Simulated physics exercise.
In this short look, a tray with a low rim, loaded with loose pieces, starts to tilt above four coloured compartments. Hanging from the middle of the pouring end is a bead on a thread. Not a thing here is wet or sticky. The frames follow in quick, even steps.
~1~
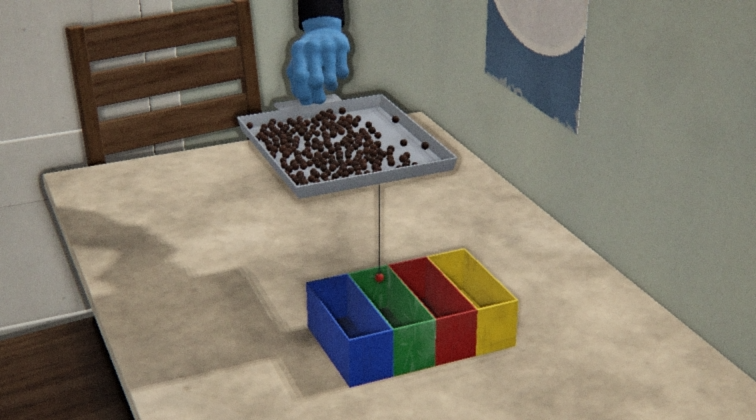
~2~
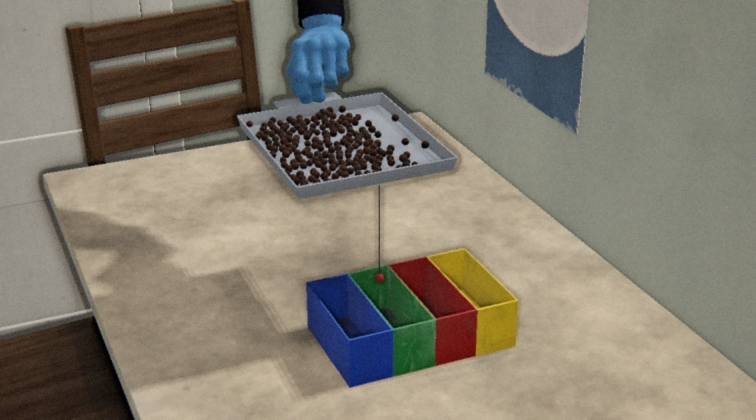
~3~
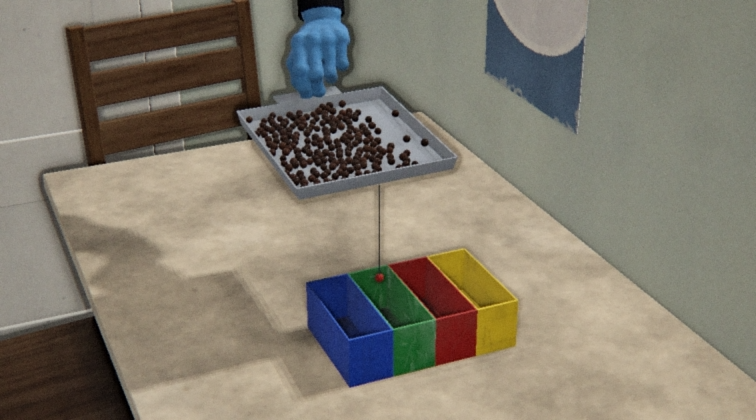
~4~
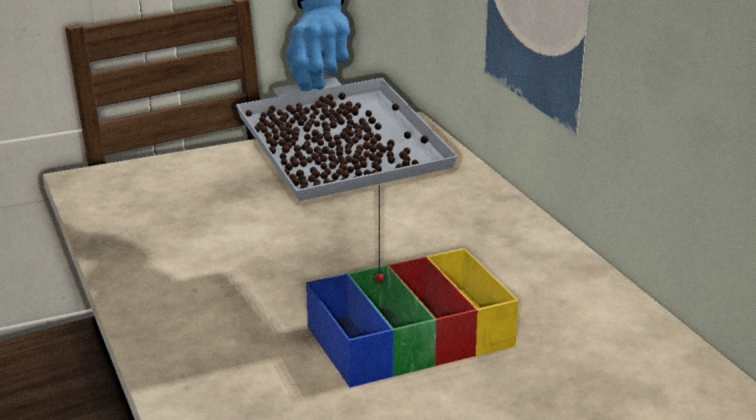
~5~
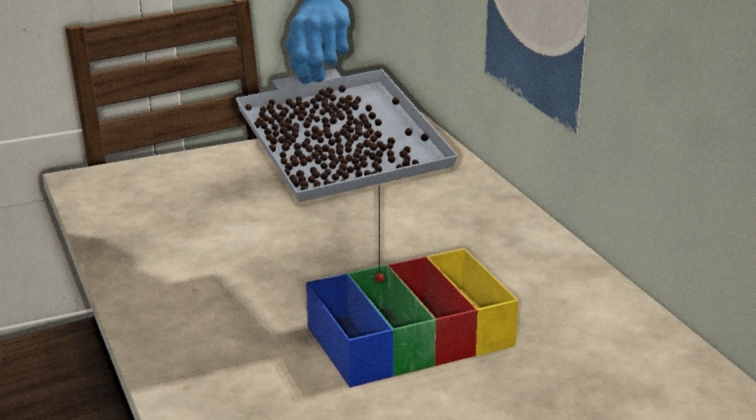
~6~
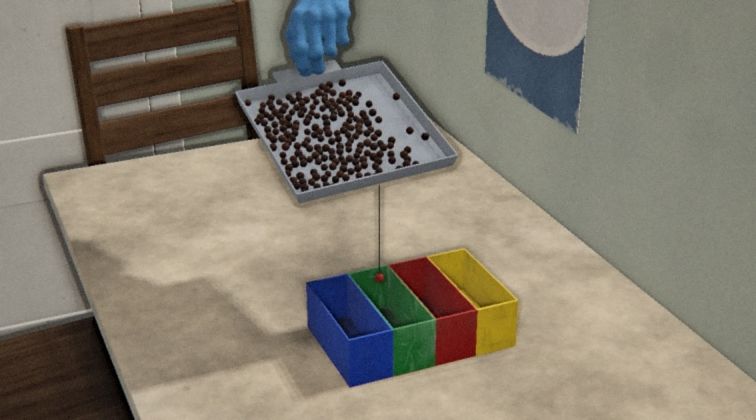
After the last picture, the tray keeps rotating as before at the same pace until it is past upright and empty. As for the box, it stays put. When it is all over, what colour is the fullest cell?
It is the blue one.
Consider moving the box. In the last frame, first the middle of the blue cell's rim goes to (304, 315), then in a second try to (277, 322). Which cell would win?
So it's the blue one for the first shift and green for the second.
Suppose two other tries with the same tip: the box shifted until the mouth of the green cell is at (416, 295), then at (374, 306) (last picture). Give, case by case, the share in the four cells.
First case around 20 %, second case around 70 %.
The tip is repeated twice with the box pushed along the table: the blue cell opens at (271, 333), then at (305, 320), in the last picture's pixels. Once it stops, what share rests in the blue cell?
It would be roughly 10 per cent, followed by roughly 50 per cent.
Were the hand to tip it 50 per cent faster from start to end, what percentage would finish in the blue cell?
Some 30 per cent.
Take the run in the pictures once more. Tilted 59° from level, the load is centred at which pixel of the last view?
Roughly at (335, 174).
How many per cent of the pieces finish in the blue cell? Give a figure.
It comes to around 30 per cent of the load.
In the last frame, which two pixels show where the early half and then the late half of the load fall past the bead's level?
First part (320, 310), rest (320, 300).
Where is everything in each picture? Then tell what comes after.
In the first frame, corners of the pouring end near (299, 185) and (453, 157), level; middle of the load near (328, 145), chocolate balls; bead on its thread near (379, 278); blue cell near (371, 354); green cell near (414, 343); red cell near (456, 333); yellow cell near (497, 323).
In the second frame, corners of the pouring end near (299, 186) and (453, 157), level; middle of the load near (328, 144).
In the third frame, corners of the pouring end near (299, 187) and (453, 156), tipped barely, lowest at the left corner; middle of the load near (328, 142).
In the fourth frame, corners of the pouring end near (299, 188) and (453, 155), tipped a little, lowest at the left corner; middle of the load near (328, 138).
In the fifth frame, corners of the pouring end near (299, 190) and (454, 155), tipped a little, lowest at the left corner; middle of the load near (328, 135).
In the sixth frame, corners of the pouring end near (299, 192) and (454, 154), tipped a little, lowest at the left corner; middle of the load near (329, 133), all but a few on the move; blue cell near (371, 354); green cell near (414, 343); red cell near (456, 333); yellow cell near (497, 323).
Shortly afterwards, tray tipped steeply; the bulk on the tray; only a few in the blue cell; a little falling or outside the box.
Next, tray tipped right over; only a few on the tray; near a quarter in the blue cell; a little in the green cell; only a few in the yellow cell; near two thirds falling or outside the box.
Some moments later, tray tipped past a quarter turn; near a quarter in the blue cell; a little in the green cell; only a few in the yellow cell; near two thirds falling or outside the box.
In the end, tray tipped past a quarter turn; near a quarter in the blue cell; a little in the green cell; only a few in the yellow cell; none at all in the red cell; near two thirds outside the box.
